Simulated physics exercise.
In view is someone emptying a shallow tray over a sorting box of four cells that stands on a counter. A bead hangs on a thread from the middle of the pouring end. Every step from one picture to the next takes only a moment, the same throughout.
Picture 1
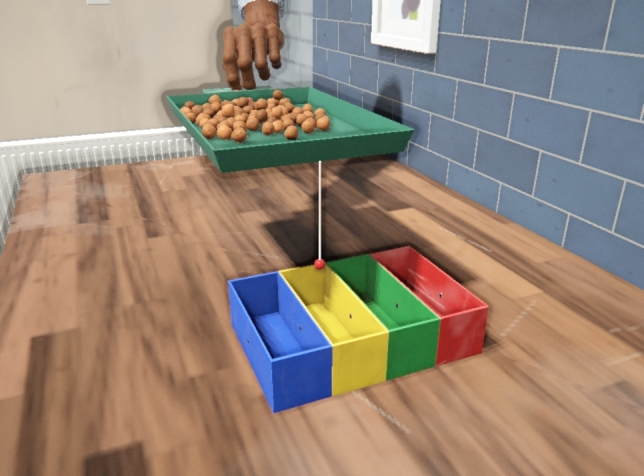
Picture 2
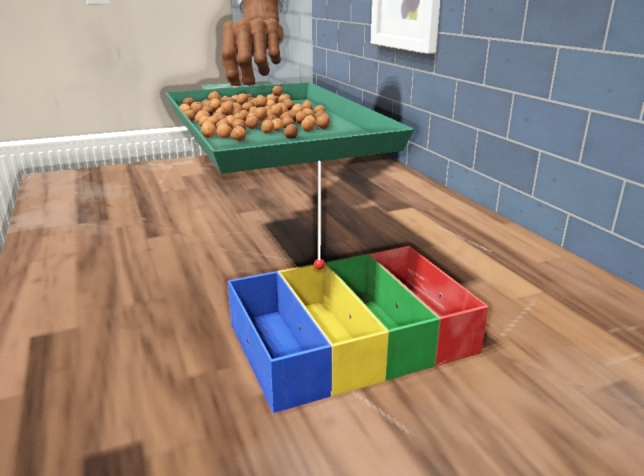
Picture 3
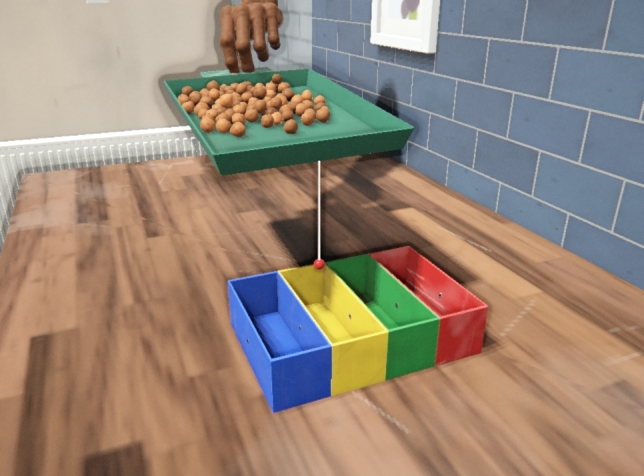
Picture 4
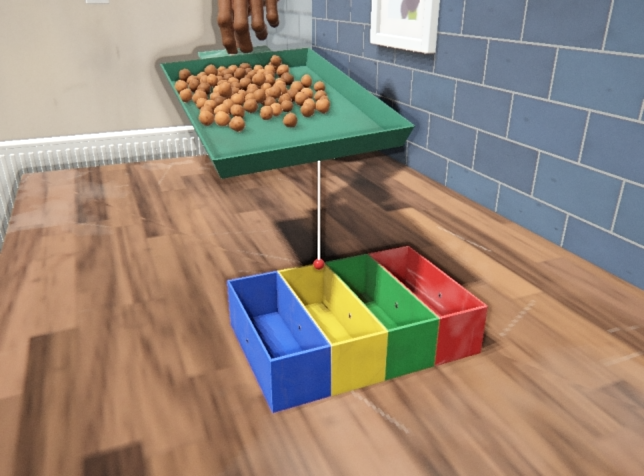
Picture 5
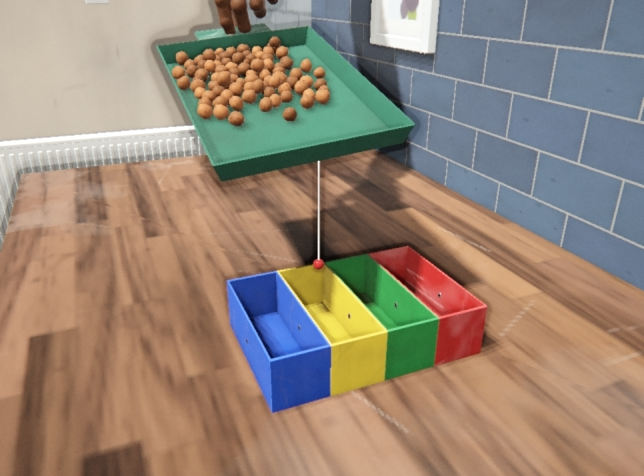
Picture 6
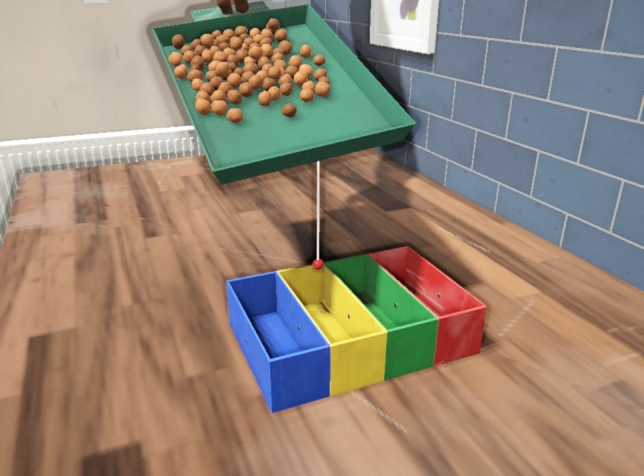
On a wooden counter beside a blue tiled wall, a hand holds a shallow green tray of small round brown nuts above a box with blue, yellow, green and red cells. The hand raises the tray's far end steadily, and its pouring edge dips slightly at the left corner while the nuts stay bunched toward the back.
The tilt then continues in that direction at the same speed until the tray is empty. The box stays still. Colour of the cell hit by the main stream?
Blue.
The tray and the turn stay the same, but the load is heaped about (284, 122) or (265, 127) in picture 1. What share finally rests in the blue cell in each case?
Estimate: 40 % first, 40 % second.
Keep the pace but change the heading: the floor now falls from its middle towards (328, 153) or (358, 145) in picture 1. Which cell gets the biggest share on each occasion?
Try 1 - the red one; try 2 - the red cell.
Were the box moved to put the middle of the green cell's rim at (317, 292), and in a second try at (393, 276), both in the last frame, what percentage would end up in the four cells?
First placement near 90 percent, second near 30 percent.
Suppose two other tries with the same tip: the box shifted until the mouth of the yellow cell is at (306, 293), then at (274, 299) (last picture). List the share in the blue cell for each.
Around 50 and then 40 per cent.
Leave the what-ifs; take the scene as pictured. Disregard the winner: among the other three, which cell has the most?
Second place belongs to yellow.
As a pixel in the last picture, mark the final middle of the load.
Resting centre, last picture - approx. (264, 360).
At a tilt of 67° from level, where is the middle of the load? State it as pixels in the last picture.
Close to (255, 147).
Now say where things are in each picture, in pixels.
Corners of the pouring end at (220, 147) and (405, 129), level; middle of the load at (255, 115), hazelnuts; bead on its thread at (320, 264); blue cell at (302, 374); yellow cell at (360, 359); green cell at (413, 344); red cell at (462, 331), in the first frame.
Corners of the pouring end at (220, 148) and (404, 128), level; middle of the load at (255, 112), in the second frame.
Corners of the pouring end at (220, 151) and (405, 126), tipped barely, lowest at the left corner; middle of the load at (254, 103), in the third frame.
Corners of the pouring end at (219, 155) and (405, 124), tipped a little, lowest at the left corner; middle of the load at (253, 89), in the fourth frame.
Corners of the pouring end at (219, 160) and (405, 122), tipped clearly, lowest at the left corner; middle of the load at (251, 75), in the fifth frame.
Corners of the pouring end at (219, 164) and (406, 121), tipped clearly, lowest at the left corner; middle of the load at (250, 62), a stray few on the move; blue cell at (301, 374); yellow cell at (358, 359); green cell at (411, 344); red cell at (460, 331), in the sixth frame.
Soon after the last picture, tray tipped steeply; most on the tray; a small part falling or outside the box.
A little later, tray tipped past a quarter turn; about a quarter on the tray; about a quarter in the blue cell; a small part in the yellow cell; a stray few in the green cell; about half falling or outside the box.
Later still, tray tipped past a quarter turn; about a third in the blue cell; a small part in the yellow cell; a stray few in the green cell; about half falling or outside the box.
At rest, tray tipped past a quarter turn; about a third in the blue cell; a small part in the yellow cell; a stray few in the green cell; none in the red cell; about half outside the box.
